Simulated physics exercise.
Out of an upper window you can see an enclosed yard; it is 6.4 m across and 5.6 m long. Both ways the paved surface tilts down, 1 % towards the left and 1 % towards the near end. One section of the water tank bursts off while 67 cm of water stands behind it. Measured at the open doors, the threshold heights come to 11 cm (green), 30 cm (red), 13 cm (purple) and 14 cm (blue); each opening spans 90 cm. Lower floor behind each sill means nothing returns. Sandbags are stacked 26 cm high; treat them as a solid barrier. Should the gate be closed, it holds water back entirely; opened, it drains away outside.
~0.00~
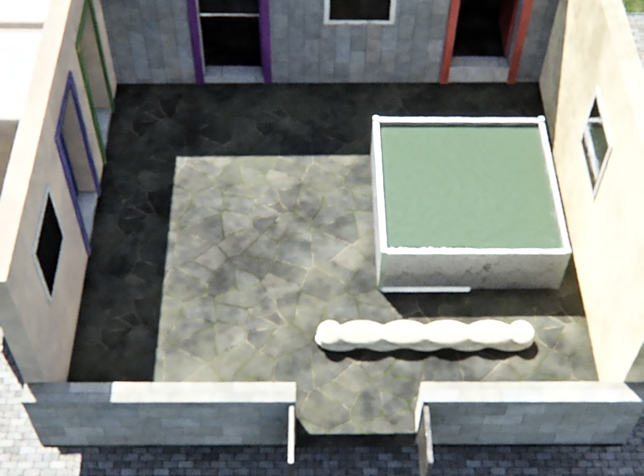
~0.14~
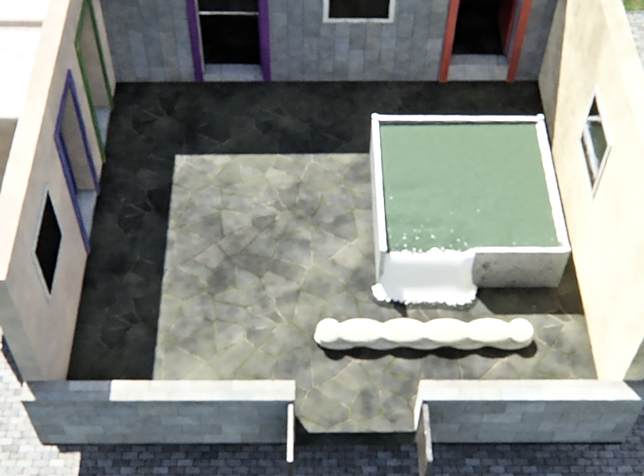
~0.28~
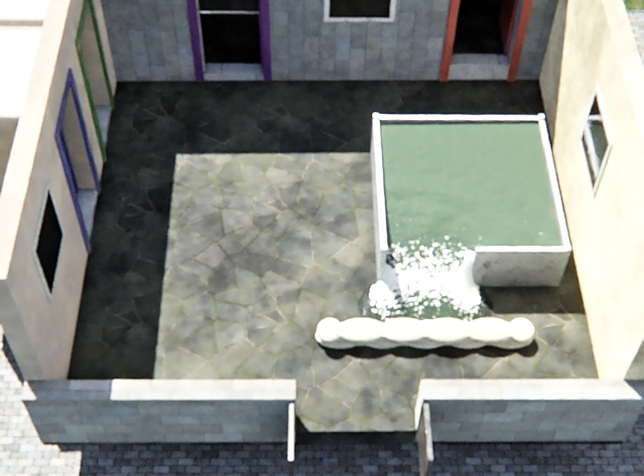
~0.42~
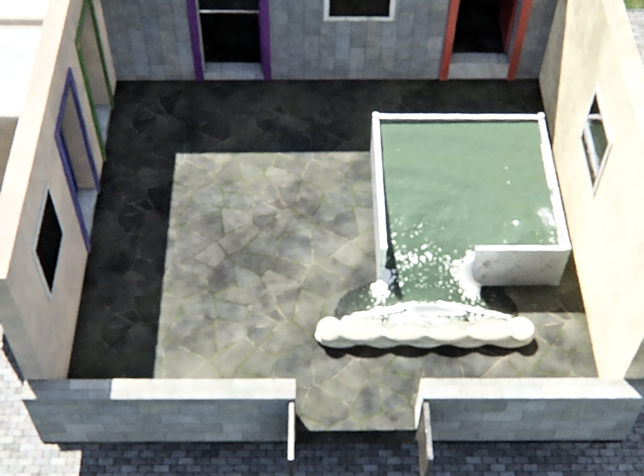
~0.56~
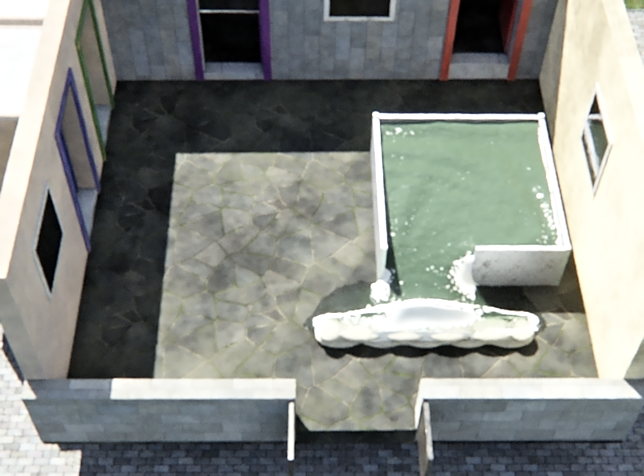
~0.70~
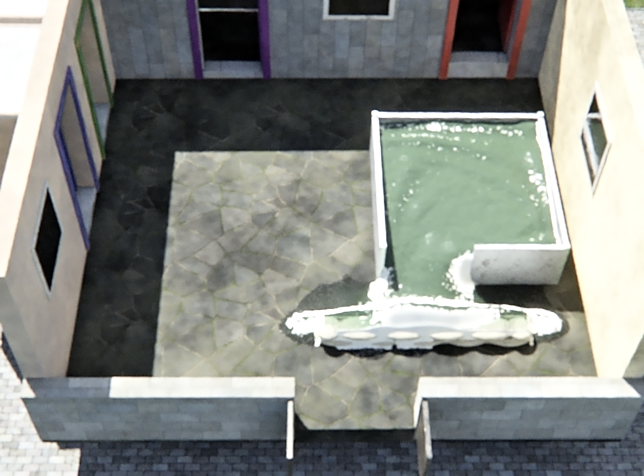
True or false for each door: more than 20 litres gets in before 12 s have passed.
Green door false, red door false, purple door false, blue door false.
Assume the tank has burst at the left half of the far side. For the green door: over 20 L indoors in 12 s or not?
So, green door: Out of bounds.
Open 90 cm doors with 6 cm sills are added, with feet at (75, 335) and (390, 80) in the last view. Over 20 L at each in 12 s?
Well, the first one ends up on the high side, the second one on the low side.
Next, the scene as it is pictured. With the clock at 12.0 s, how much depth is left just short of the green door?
I'd put it near 11.0 cm.
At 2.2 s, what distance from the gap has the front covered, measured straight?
4.6 m.
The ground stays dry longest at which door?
Last: Purple.
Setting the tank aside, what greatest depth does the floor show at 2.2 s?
Some 46 cm deep.
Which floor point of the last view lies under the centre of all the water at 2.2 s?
(425, 257).
After 1.4 s water covers 35 % of the floor and is deepest (54 cm) near (408, 319); green door not reached, red door not reached, purple door not reached, blue door not reached.
After 2.2 s water covers 55 % of the floor and is deepest (46 cm) near (422, 319); green door not reached, red door not reached, purple door not reached, blue door 11 cm at the sill, 0 L in.
After 3.5 s water covers 60 % of the floor and is deepest (33 cm) near (422, 319); green door 7 cm at the sill, 0 L in, red door 6 cm at the sill, 0 L in, purple door not reached, blue door 15 cm at the sill, 3 L in.
After 7.0 s water covers 85 % of the floor and is deepest (21 cm) near (422, 319); green door 9 cm at the sill, 0 L in, red door 8 cm at the sill, 0 L in, purple door 7 cm at the sill, 0 L in, blue door 12 cm at the sill, 4 L in.
After 12.0 s water covers 95 % of the floor and is deepest (17 cm) near (61, 411); green door 11 cm at the sill, 8 L in, red door 3 cm at the sill, 0 L in, purple door 8 cm at the sill, 0 L in, blue door 10 cm at the sill, 4 L in.
